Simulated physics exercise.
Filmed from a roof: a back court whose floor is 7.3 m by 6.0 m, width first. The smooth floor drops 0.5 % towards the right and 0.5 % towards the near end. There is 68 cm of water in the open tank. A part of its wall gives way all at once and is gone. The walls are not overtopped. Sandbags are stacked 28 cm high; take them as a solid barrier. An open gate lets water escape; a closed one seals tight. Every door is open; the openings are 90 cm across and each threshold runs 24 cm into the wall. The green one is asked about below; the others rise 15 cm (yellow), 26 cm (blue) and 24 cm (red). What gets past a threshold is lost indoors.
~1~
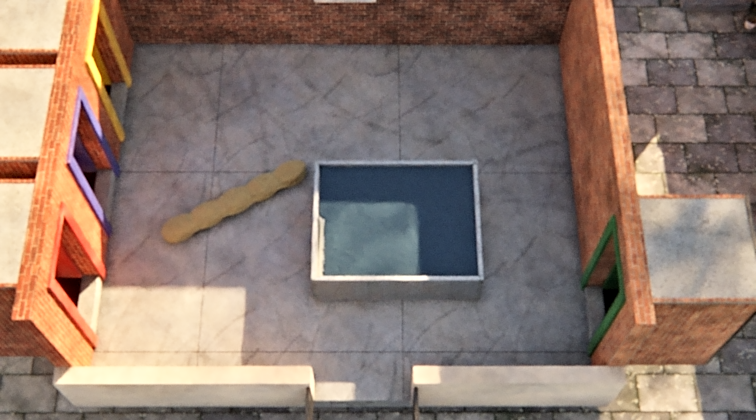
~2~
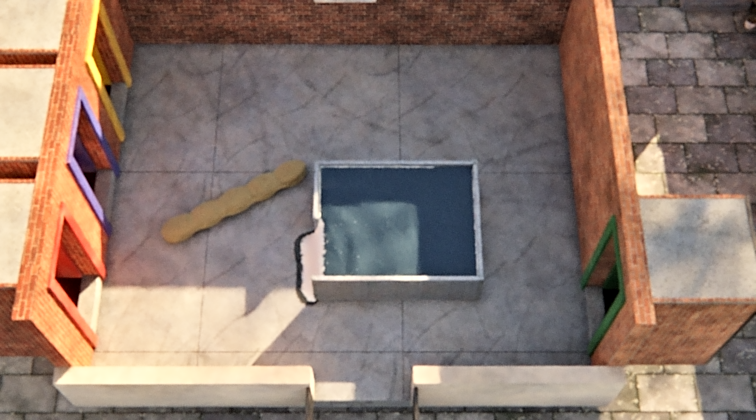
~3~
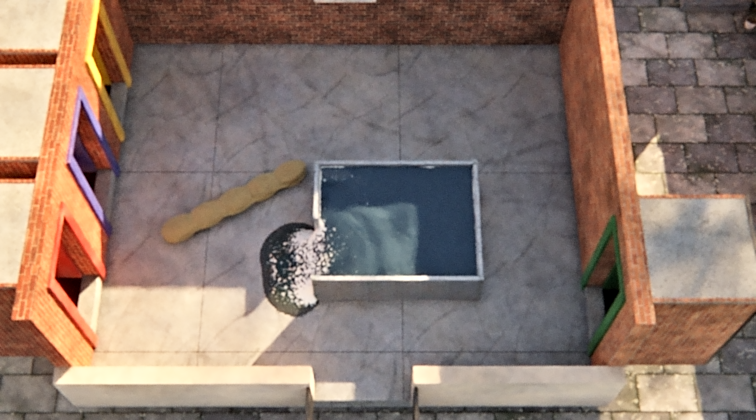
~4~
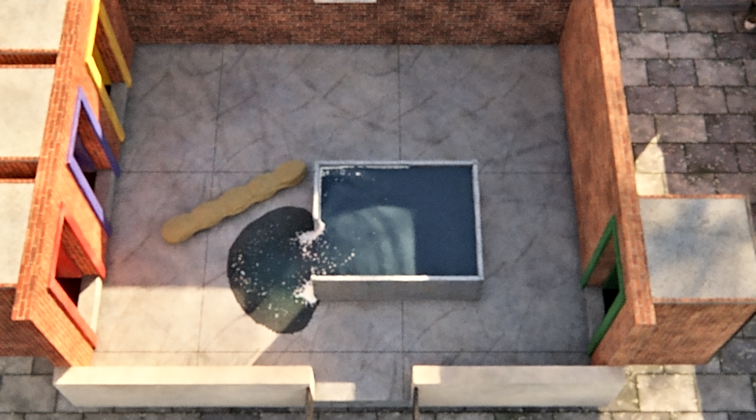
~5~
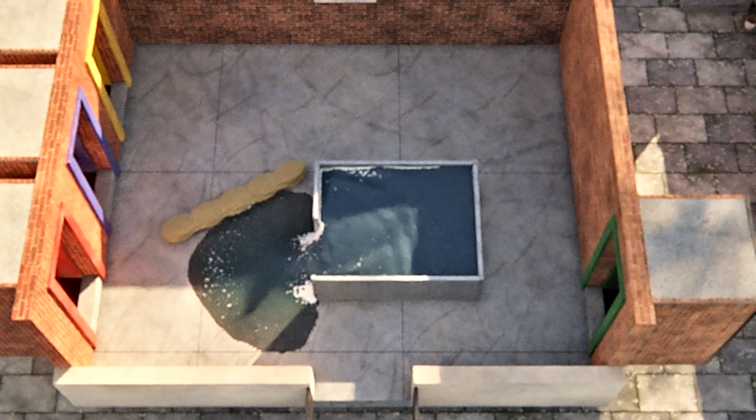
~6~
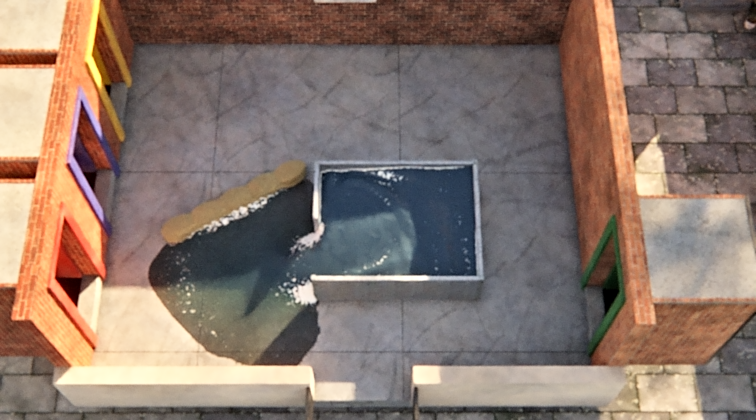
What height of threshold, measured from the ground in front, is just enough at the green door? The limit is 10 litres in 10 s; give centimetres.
Some 9.5 cm above the ground.
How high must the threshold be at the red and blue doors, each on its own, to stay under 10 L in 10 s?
About 34 cm at red and 10.5 cm at blue.
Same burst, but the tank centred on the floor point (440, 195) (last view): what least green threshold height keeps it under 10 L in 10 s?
Some 9.5 cm.
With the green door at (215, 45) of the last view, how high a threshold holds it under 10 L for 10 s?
About 9.0 cm.
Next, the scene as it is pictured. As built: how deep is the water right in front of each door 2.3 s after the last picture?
Depths in cm: Yellow 3, blue 8, red 35, green 0.
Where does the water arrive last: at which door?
The green one.
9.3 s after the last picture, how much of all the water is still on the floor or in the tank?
Some 94 per cent remains.
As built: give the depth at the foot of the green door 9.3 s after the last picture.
About 11.0 cm.
Then, 0.7 s after the last picture water covers 20 % of the floor, deepest (36 cm) near (306, 280); it has not reached the green door.
Then, 2.3 s after the last picture water covers 30 % of the floor, deepest (36 cm) near (101, 302); it has not reached the green door.
Then, 9.3 s after the last picture water covers 95 % of the floor, deepest (13 cm) near (90, 384); 11 cm at the green door, 0 litres in over its 15 cm threshold.
At the green door as built, the water peaked near 12 cm, 6.1 s after the last picture.
Run again over the same 10 s with other heights there, 22 litres in over 8 cm, 5 litres over 10.5 cm. The limit of 10 litres is kept from about 9.5 cm up.
